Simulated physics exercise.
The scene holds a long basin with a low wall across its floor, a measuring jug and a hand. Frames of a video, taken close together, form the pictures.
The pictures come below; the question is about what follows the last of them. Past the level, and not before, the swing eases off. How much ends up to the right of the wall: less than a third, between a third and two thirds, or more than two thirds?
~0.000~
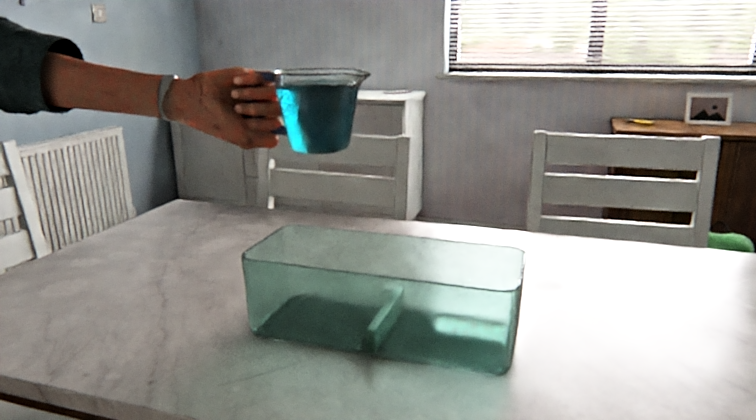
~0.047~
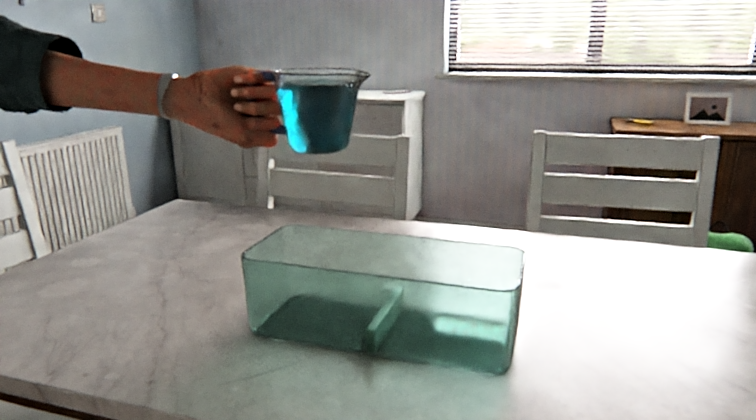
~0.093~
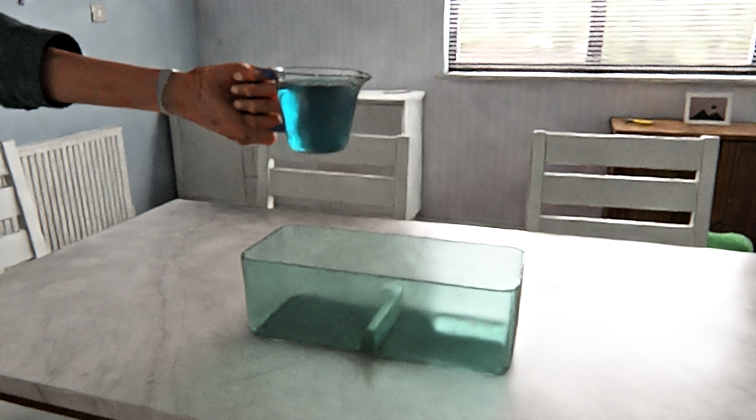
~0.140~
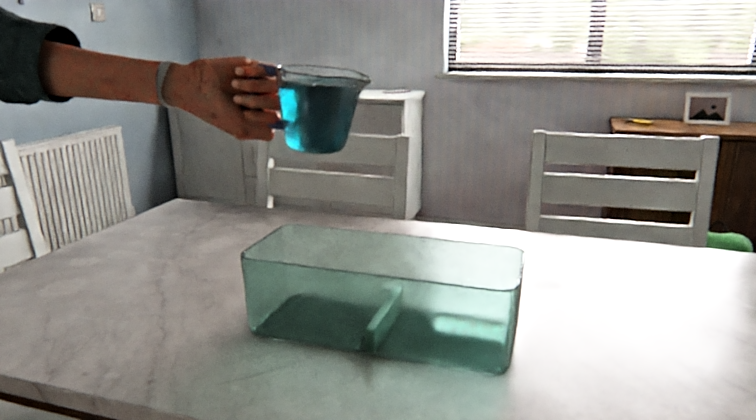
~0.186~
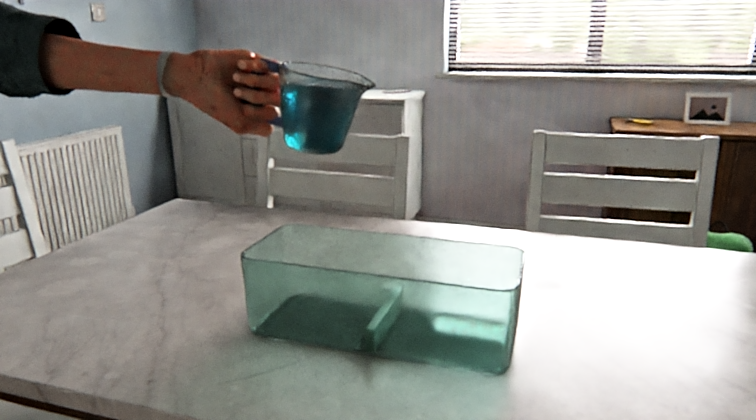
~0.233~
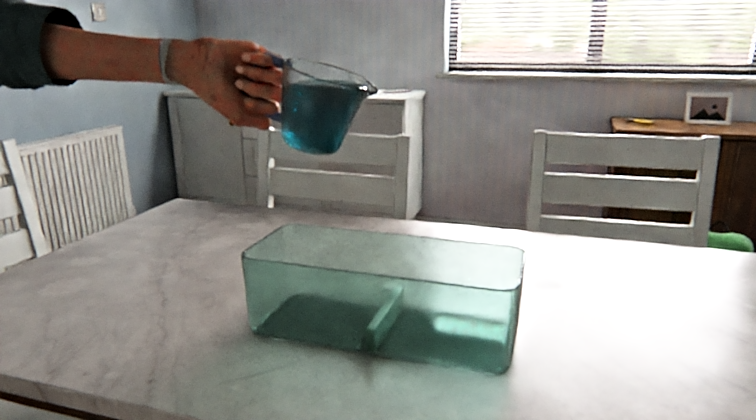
More than two thirds.
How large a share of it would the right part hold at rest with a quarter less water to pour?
Near 85 in a hundred.
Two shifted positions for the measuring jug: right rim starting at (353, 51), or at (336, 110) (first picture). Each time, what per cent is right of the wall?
Close to 80 % for the first start and close to 35 % for the second.
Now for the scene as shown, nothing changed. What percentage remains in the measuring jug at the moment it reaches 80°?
Amount still in: Approx. 55 %.
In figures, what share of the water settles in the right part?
Near 85 in a hundred.
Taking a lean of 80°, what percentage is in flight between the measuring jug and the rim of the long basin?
Somewhere around 35 per cent of it.
A moment on, the measuring jug is tipped on its side and 55 per cent is still to pour, 0 is left of the wall and 13 right of it.
Next, the measuring jug is tipped right over and 4 per cent is still to pour, 4 is left of the wall and 76 right of it.
Then the measuring jug is tipped right over and 0 per cent is still to pour, 10 is left of the wall and 87 right of it.
Later the measuring jug is tipped right over and 0 per cent is still to pour, 11 is left of the wall and 87 right of it.
Finally, 11 per cent lies left of the wall, 87 right of it and 2 outside.
